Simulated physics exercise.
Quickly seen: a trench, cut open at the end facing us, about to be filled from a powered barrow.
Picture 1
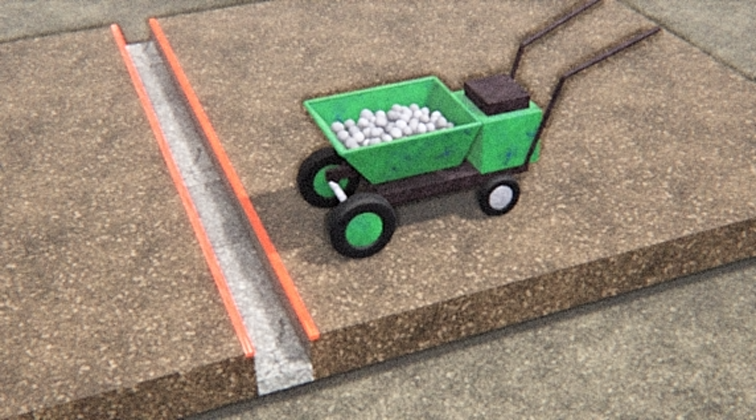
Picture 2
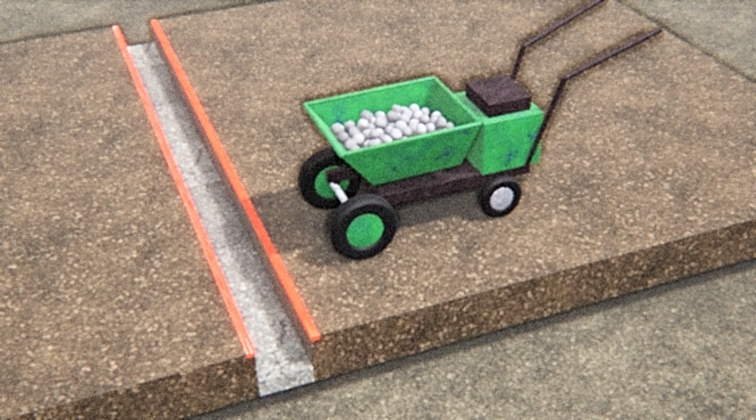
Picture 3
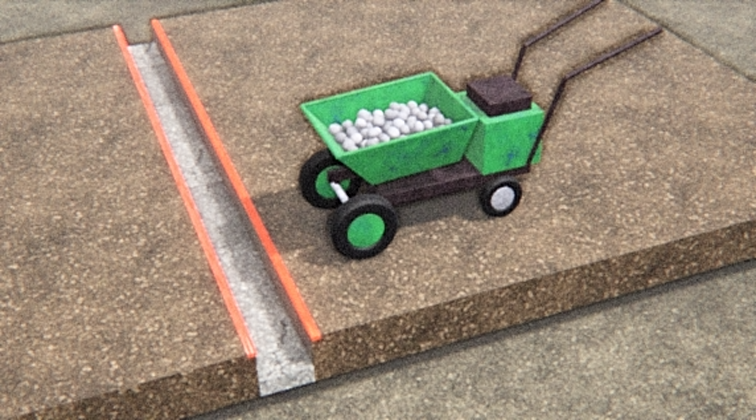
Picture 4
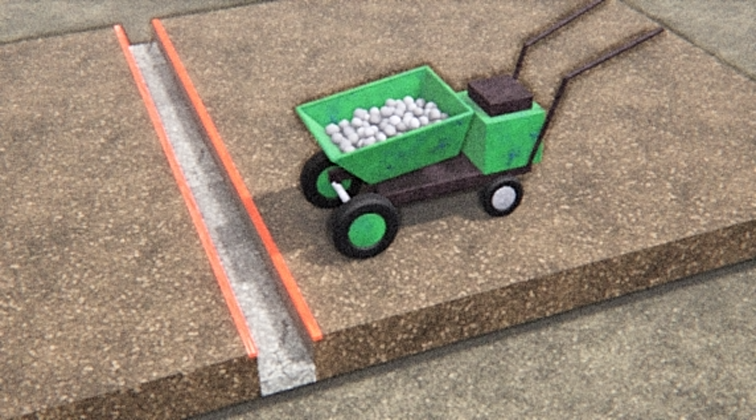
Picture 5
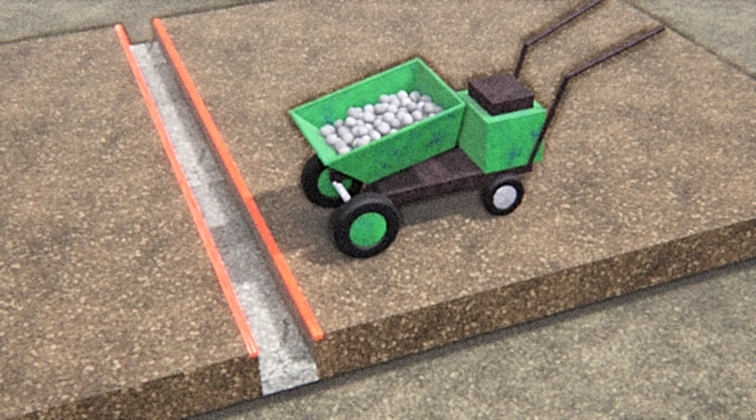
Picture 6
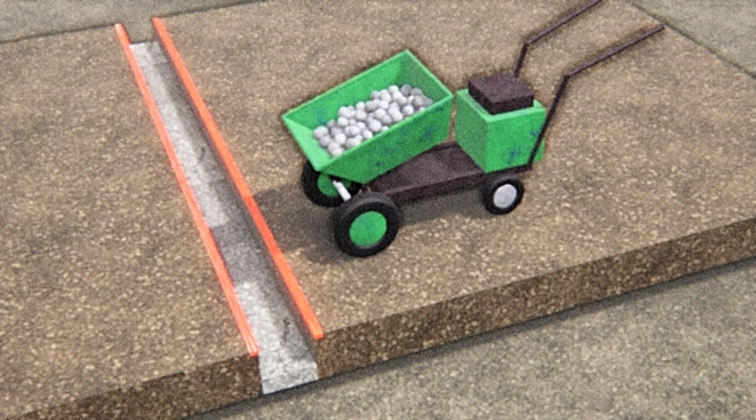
A green skip loaded with round white cobbles tilts gradually toward an orange-edged trench on the left.
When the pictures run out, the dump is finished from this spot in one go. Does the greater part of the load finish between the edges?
Yes.
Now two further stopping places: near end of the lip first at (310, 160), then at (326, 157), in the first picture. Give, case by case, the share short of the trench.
Around 0 and 0 per cent respectively.
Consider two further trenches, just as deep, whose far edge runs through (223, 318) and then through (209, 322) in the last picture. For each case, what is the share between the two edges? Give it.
The first try gives 100 percent, then the second gives 100 percent.
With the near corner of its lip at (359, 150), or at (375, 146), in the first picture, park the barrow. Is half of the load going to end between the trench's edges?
The first place leaves the greater portion between the edges, the second place the greater portion.
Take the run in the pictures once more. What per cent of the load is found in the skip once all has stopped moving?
Share in the skip: Around 0 %.
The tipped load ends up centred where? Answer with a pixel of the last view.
Roughly pixel (239, 272).
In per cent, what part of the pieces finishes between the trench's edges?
I'd put it at some 80 per cent.
Shortly afterwards, skip tipped steeply; the whole lot in the skip.
Next, skip tipped steeply; the bulk in the skip; a little in or heaped over the trench; a little falling.
Some moments later, skip tipped right over; only a few in the skip; the bulk in or heaped over the trench; near a quarter beyond it.
In the end, skip tipped right over; the bulk in or heaped over the trench; near a quarter beyond it.
